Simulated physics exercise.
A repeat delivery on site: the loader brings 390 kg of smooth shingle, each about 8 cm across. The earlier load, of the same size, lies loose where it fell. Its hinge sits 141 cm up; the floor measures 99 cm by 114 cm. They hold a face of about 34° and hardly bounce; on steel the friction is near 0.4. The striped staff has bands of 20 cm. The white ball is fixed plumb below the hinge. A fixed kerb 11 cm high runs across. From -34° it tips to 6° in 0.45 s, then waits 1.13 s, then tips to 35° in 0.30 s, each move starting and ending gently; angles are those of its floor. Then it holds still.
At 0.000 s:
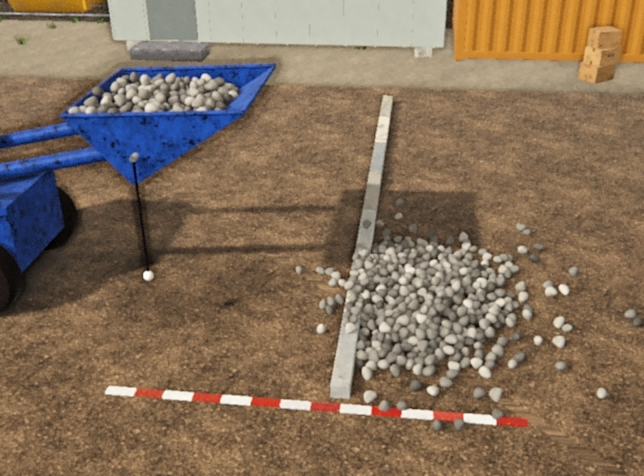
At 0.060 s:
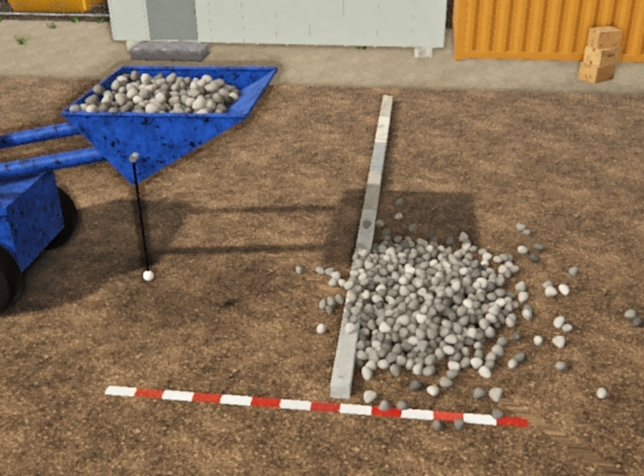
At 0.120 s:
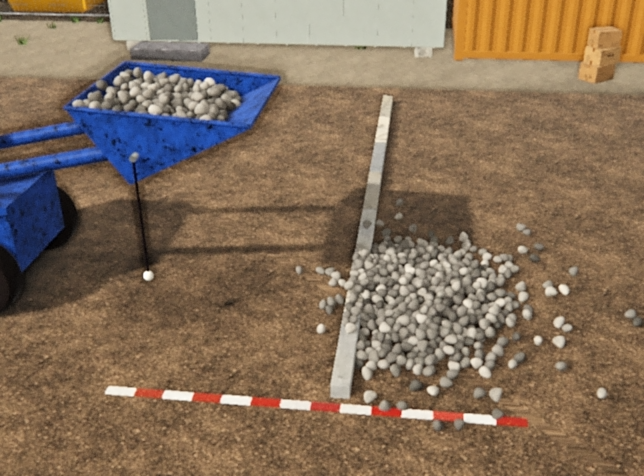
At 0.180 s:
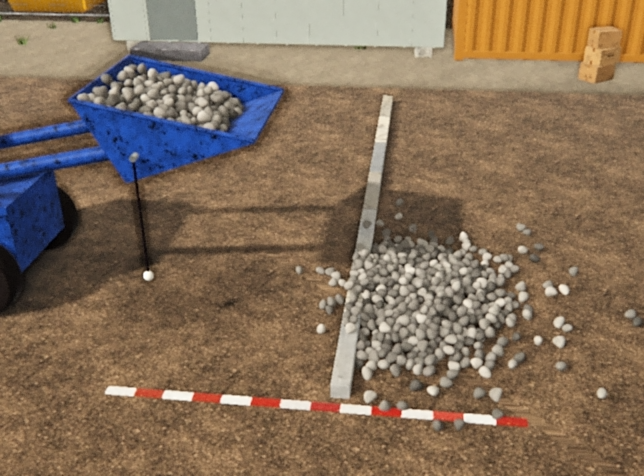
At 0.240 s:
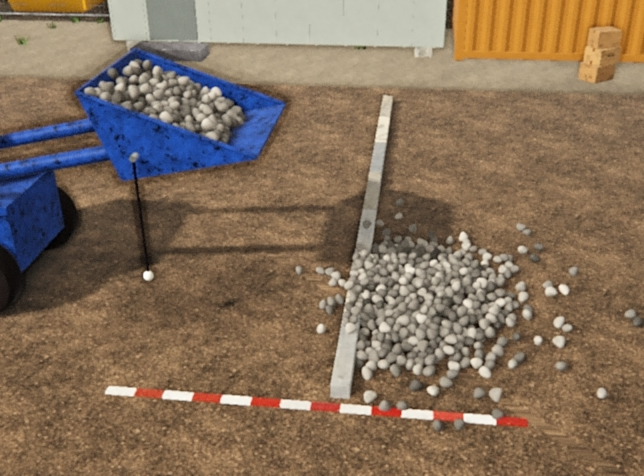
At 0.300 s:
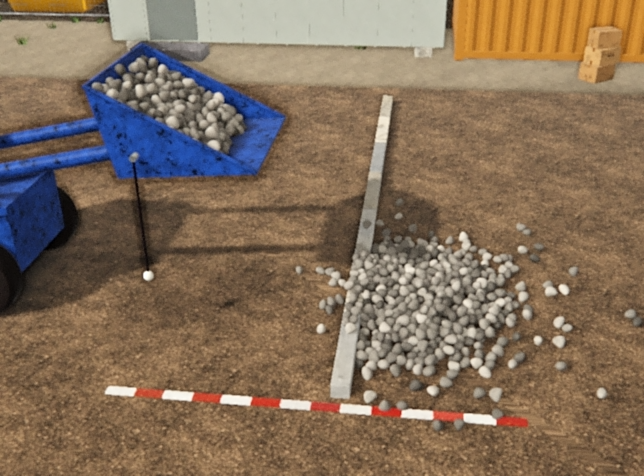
A blue loader bucket full of smooth grey stones stands out at the left of a brown dirt yard, seen from above, with a pale wall and an orange container behind. On the right, loose grey stones lie heaped beside a pale kerb, near a red-and-white striped staff. The bucket slowly tilts down towards the right, its stones shifting inside, while the camera stays still.
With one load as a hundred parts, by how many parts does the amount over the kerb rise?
Close to 4 parts in a hundred.
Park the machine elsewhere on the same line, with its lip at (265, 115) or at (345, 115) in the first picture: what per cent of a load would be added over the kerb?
About 10 and 80 per cent.
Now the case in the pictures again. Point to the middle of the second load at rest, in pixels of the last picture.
Near (310, 287).
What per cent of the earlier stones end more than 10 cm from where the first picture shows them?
Roughly 0 per cent of them.
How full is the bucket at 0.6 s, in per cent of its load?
It holds some 100 per cent.
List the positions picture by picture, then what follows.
In the first picture, the bucket is at -34°, its lip at (245, 113); the top of the load is at (183, 85). The earlier load is highest near (364, 273), 19 cm above ground level, 7 % on this side of the kerb, 93 % over the kerb.
In the second picture, lip at (246, 117), floor tilted -32°, highest stones at (175, 83); the stones move at 0.2 m/s on average.
In the third picture, the bucket is at -27°, its lip at (251, 127); the top of the load is at (136, 78); the stones move at 0.4 m/s on average.
In the fourth picture, lip at (255, 142), floor tilted -20°, highest stones at (135, 75); the stones move at 0.5 m/s on average.
In the fifth picture, lip at (257, 158), floor tilted -12°, highest stones at (138, 71); the stones move at 0.6 m/s on average.
In the sixth picture, lip at (257, 173), floor tilted -4°, highest stones at (141, 68); the stones move at 0.5 m/s on average.
After 0.4 s the floor is at 5°; in per cent of one load, 100 in the bucket, 7 on this side of the kerb, 93 over the kerb; the foremost stones are at (642, 341).
After 0.6 s the floor is at 6°; in per cent of one load, 100 in the bucket, 7 on this side of the kerb, 93 over the kerb; the foremost stones are at (642, 341).
After 2.3 s the floor is at 35°; in per cent of one load, 28 in the bucket, 78 on this side of the kerb, 94 over the kerb; the foremost stones are at (642, 341).
After 4.9 s the floor is at 35°; in per cent of one load, 0 in the bucket, 103 on this side of the kerb, 97 over the kerb; the foremost stones are at (642, 341). Net gain over the kerb, 4.
